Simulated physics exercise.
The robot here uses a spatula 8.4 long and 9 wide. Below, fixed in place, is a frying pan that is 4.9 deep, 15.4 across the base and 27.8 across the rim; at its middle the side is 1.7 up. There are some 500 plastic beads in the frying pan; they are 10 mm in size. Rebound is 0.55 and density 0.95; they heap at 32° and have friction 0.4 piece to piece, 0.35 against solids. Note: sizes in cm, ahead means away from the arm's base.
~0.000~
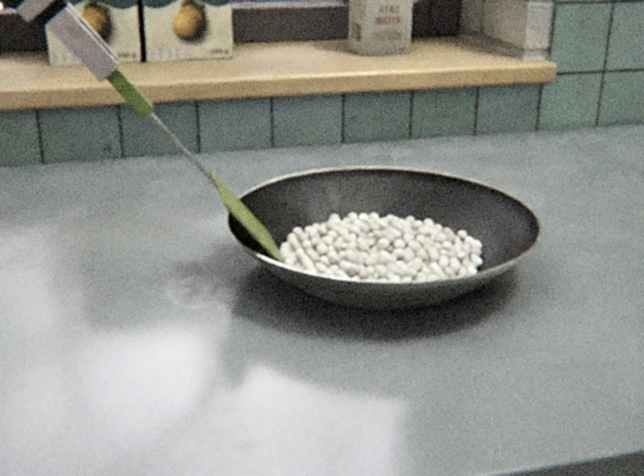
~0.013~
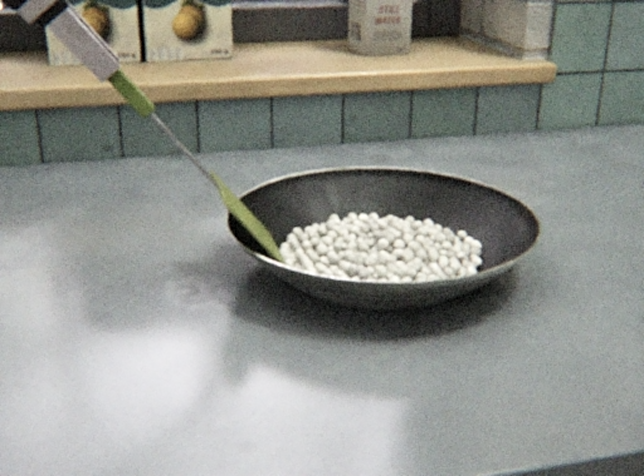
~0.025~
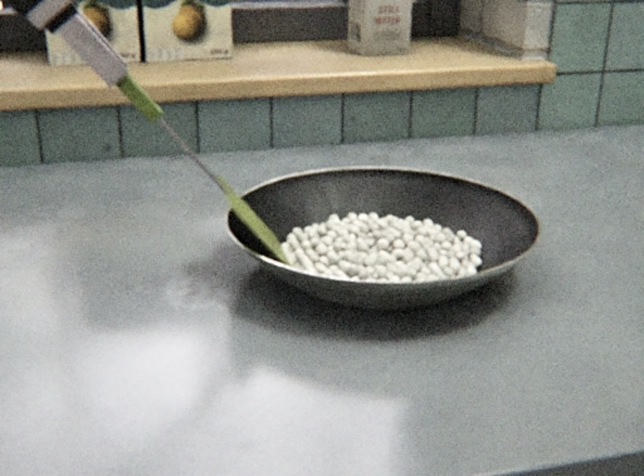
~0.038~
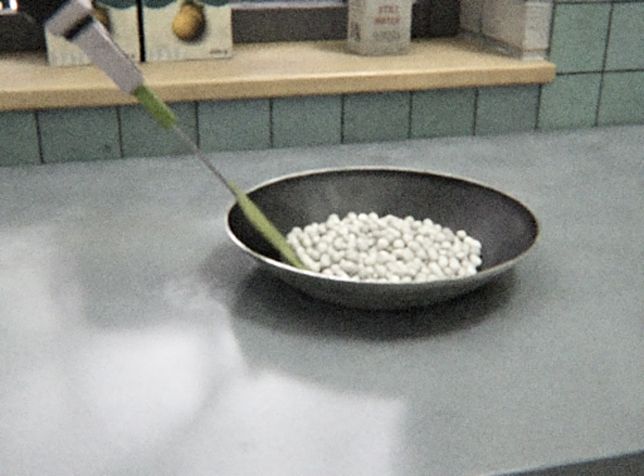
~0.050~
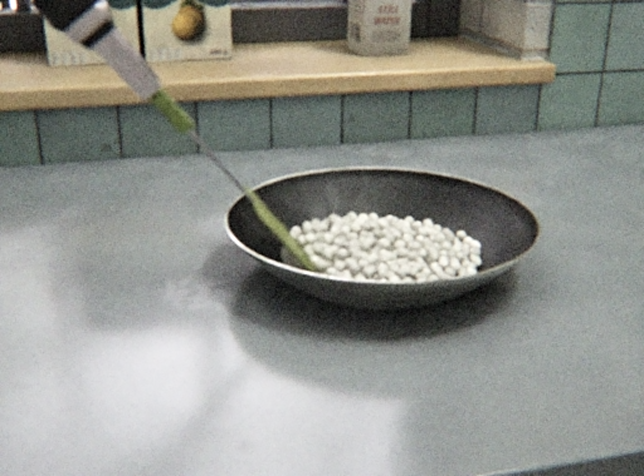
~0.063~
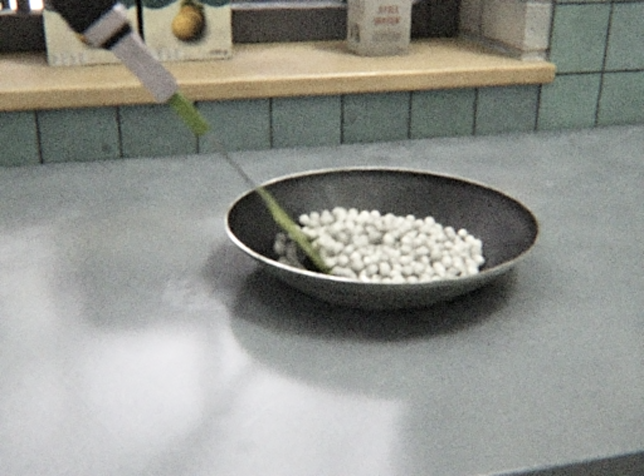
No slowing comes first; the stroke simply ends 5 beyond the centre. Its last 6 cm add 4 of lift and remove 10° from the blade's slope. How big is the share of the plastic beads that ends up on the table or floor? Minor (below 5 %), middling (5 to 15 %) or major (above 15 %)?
Middling.
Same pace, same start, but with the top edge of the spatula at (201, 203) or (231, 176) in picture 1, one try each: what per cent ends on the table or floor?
About 10% and 5%.
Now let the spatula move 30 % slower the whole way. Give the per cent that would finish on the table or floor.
I'd say close to 0 per cent.
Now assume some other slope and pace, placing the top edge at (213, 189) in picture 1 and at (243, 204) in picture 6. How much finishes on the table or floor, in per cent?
Roughly 0 %.
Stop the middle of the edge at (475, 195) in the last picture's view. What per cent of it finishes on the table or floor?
Roughly 20 per cent.
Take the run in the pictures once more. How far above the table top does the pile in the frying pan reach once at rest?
Height at rest: Roughly 4.0 cm.
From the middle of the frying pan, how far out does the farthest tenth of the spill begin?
I reckon it's some 70 centimetres.
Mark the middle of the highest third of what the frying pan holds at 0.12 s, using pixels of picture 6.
It is centred at roughly (393, 230).
After 0.09 s, sloping 52°, highest piece 6 above the table; 498 in the frying pan.
After 0.12 s, sloping 48°, highest piece 7 above the table; 498 in the frying pan.
After 0.34 s, sloping 42°, highest piece 8 above the table; 455 in the frying pan, 34 on the table or floor, 9 on the blade or in flight.
After 1.39 s, sloping 42°, highest piece 4 above the table; 455 in the frying pan, 43 on the table or floor.
In the end, 455 in the frying pan, 43 on the table or floor. That is 9 % on the table or floor.
